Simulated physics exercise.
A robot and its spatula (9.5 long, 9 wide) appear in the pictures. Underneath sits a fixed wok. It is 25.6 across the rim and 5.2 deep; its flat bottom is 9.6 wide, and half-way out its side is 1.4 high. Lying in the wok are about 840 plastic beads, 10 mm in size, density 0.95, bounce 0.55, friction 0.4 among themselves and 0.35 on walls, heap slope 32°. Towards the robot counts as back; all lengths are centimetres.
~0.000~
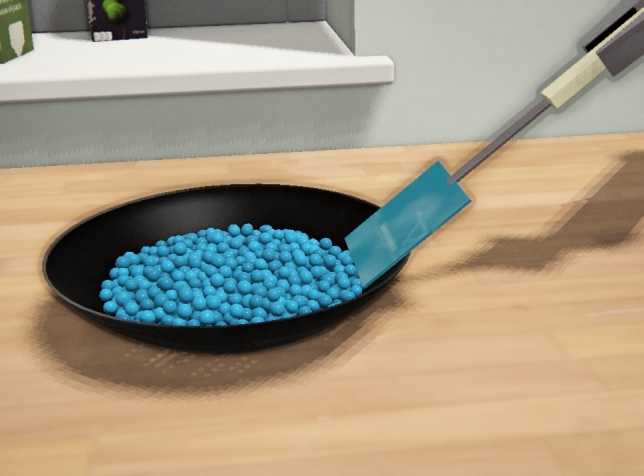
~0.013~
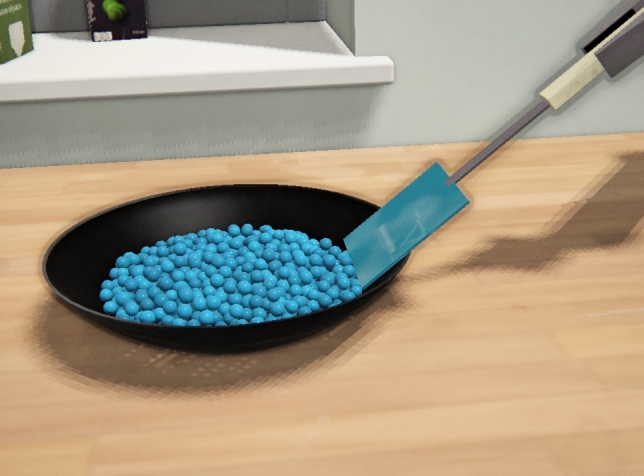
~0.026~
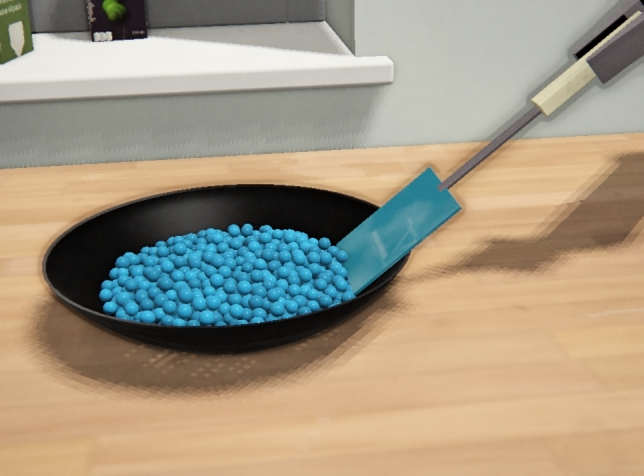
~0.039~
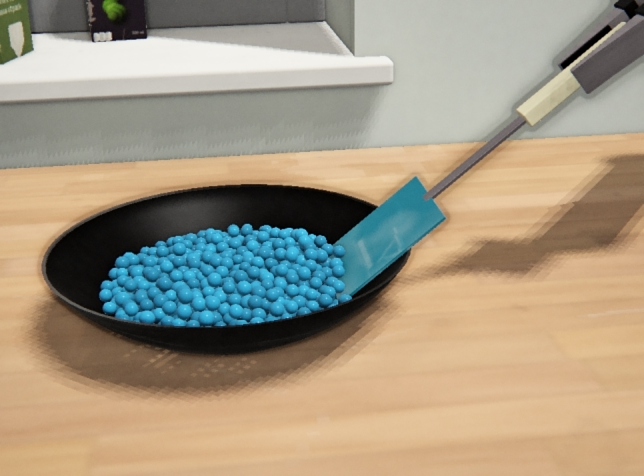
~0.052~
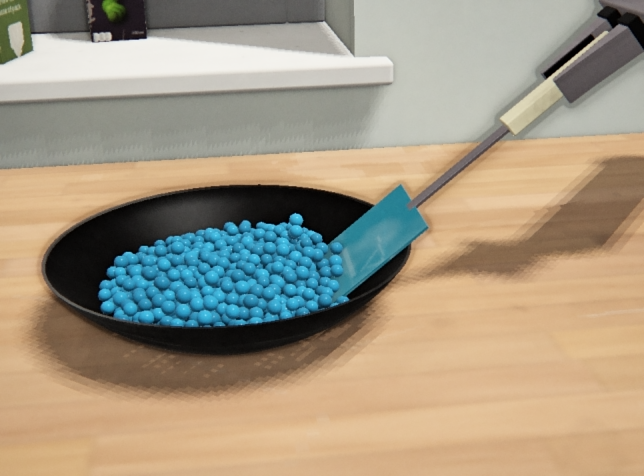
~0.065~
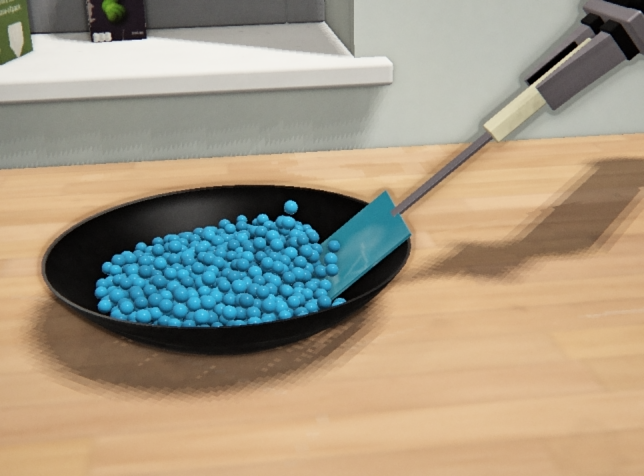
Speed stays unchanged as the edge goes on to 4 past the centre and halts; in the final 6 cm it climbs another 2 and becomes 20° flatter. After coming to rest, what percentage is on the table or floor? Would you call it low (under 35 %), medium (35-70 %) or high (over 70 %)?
I would call it low.
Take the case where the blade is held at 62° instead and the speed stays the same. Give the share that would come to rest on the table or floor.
I'd put it at about 5 per cent.
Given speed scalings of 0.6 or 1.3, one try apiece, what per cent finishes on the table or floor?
0 and 5 %.
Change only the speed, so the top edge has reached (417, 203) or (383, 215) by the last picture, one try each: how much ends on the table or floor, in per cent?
Try one roughly 0 per cent; try two roughly 0 per cent.
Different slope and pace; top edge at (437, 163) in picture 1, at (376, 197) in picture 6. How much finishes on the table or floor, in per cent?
Off the vessel, on the table or floor: Some 5 percent.
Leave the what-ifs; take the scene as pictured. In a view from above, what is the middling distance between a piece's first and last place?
Somewhere near 4 centimetres, I reckon.
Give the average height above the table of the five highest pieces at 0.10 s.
7 cm.
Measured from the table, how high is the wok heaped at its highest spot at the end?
Roughly 6.5 centimetres.
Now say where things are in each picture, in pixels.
Spatula top edge at (454, 179), sloping 39°; upper third of the load around (240, 268), from x 105 to 360, top at y 230; 840 in the wok, in the first picture.
Spatula top edge at (453, 181), sloping 39°; upper third of the load around (240, 269), from x 105 to 355, top at y 230, in the second picture.
Spatula top edge at (445, 186), sloping 39°; upper third of the load around (240, 269), from x 105 to 350, top at y 230, in the third picture.
Spatula top edge at (430, 196), sloping 39°; upper third of the load around (241, 267), from x 105 to 350, top at y 230, in the fourth picture.
Spatula top edge at (414, 204), sloping 39°; upper third of the load around (241, 266), from x 105 to 345, top at y 220, in the fifth picture.
Spatula top edge at (398, 211), sloping 39°; upper third of the load around (240, 263), from x 100 to 345, top at y 210; 840 in the wok, in the sixth picture.
After 0.10 s, sloping 38°, highest piece 8 above the table; 840 in the wok.
After 0.13 s, sloping 30°, highest piece 8 above the table; 840 in the wok.
After 0.34 s, sloping 19°, highest piece 7 above the table; 838 in the wok, 1 on the table or floor, 1 on the blade or in flight.
After 1.39 s, sloping 19°, highest piece 7 above the table; 836 in the wok, 4 on the table or floor.
At rest, 836 in the wok, 4 on the table or floor. That is 0 % on the table or floor.
